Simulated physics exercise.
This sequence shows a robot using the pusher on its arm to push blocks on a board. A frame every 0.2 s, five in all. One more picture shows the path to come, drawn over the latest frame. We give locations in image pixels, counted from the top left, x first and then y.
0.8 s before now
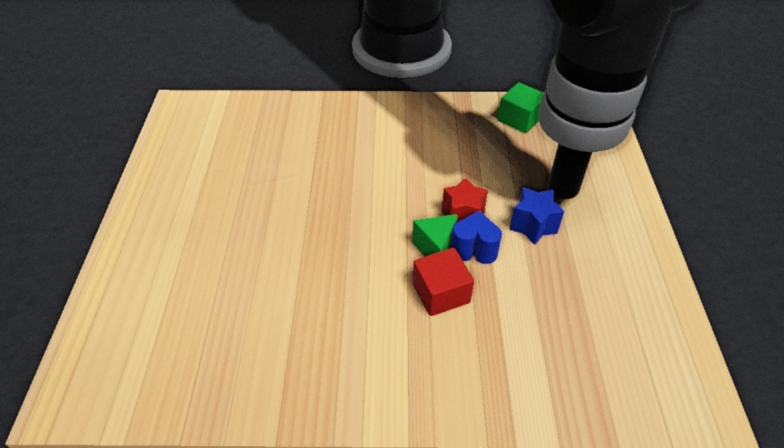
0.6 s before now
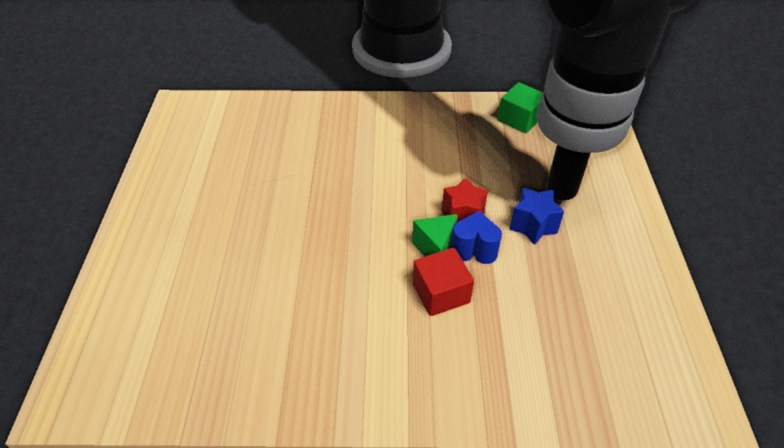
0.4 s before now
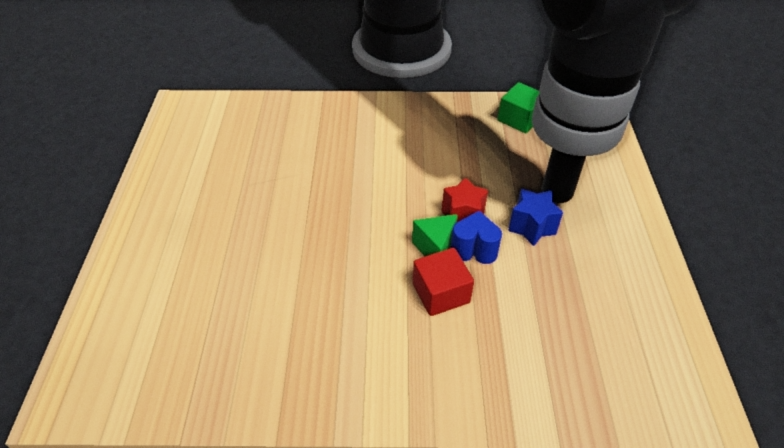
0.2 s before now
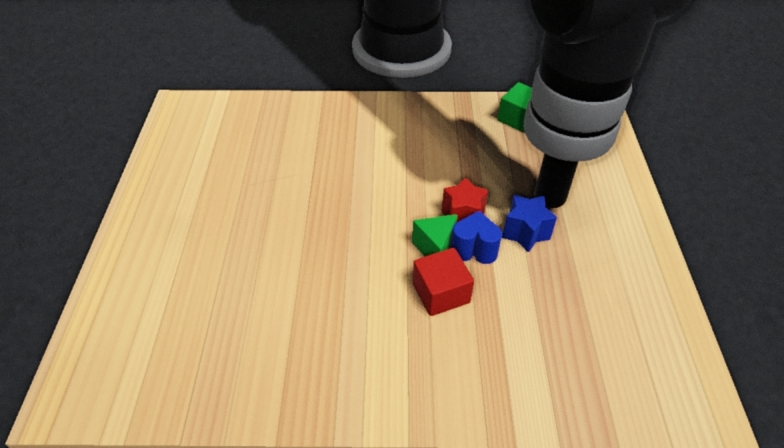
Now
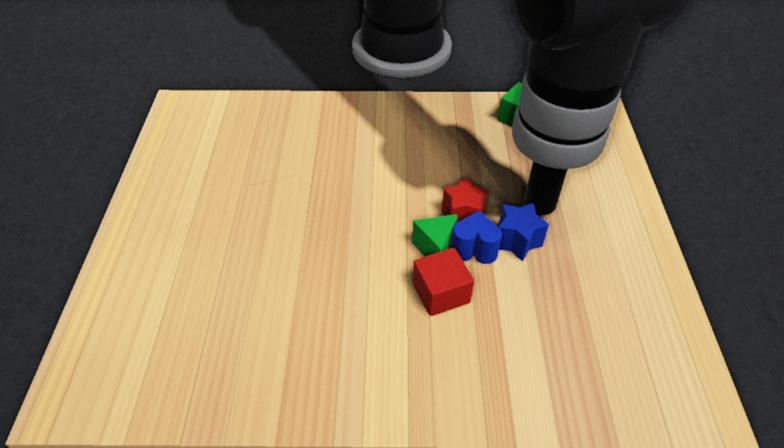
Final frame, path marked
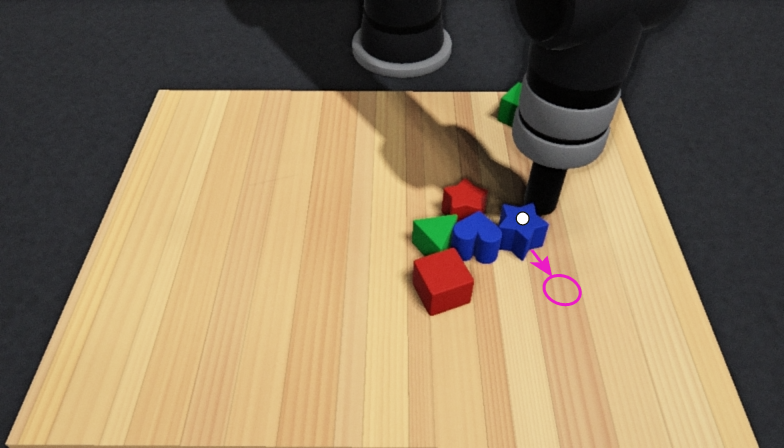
On a wooden board, a robot arm pushes the blue star left and slightly down.
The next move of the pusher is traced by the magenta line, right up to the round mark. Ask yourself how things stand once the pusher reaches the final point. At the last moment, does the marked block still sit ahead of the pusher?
No, it doesn't check out.
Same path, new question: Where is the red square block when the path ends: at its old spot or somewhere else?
Same place.
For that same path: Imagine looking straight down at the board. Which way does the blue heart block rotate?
The twist is clockwise.
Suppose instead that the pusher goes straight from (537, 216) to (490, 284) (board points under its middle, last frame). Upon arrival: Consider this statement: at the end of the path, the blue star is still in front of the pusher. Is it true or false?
True - the claim holds.
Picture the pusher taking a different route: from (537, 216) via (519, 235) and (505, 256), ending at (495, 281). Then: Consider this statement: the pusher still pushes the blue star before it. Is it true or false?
The claim holds.
The drawn path runs from (537, 216) by way of (526, 238) and (542, 263) to (562, 290); the dot is on the blue star.
What follows on the original path. One third of the way, pusher at (529, 228); blue heart block at (473, 237), turned 35° clockwise; blue star at (515, 243), turned 15° anticlockwise.
Two thirds of the way, pusher at (545, 253); blue heart block at (472, 238), turned 40° clockwise; blue star at (514, 251).
At the end, pusher at (566, 279); red square block not moved; red star not moved; blue heart block at (472, 238), turned 40° clockwise; blue star at (514, 252).
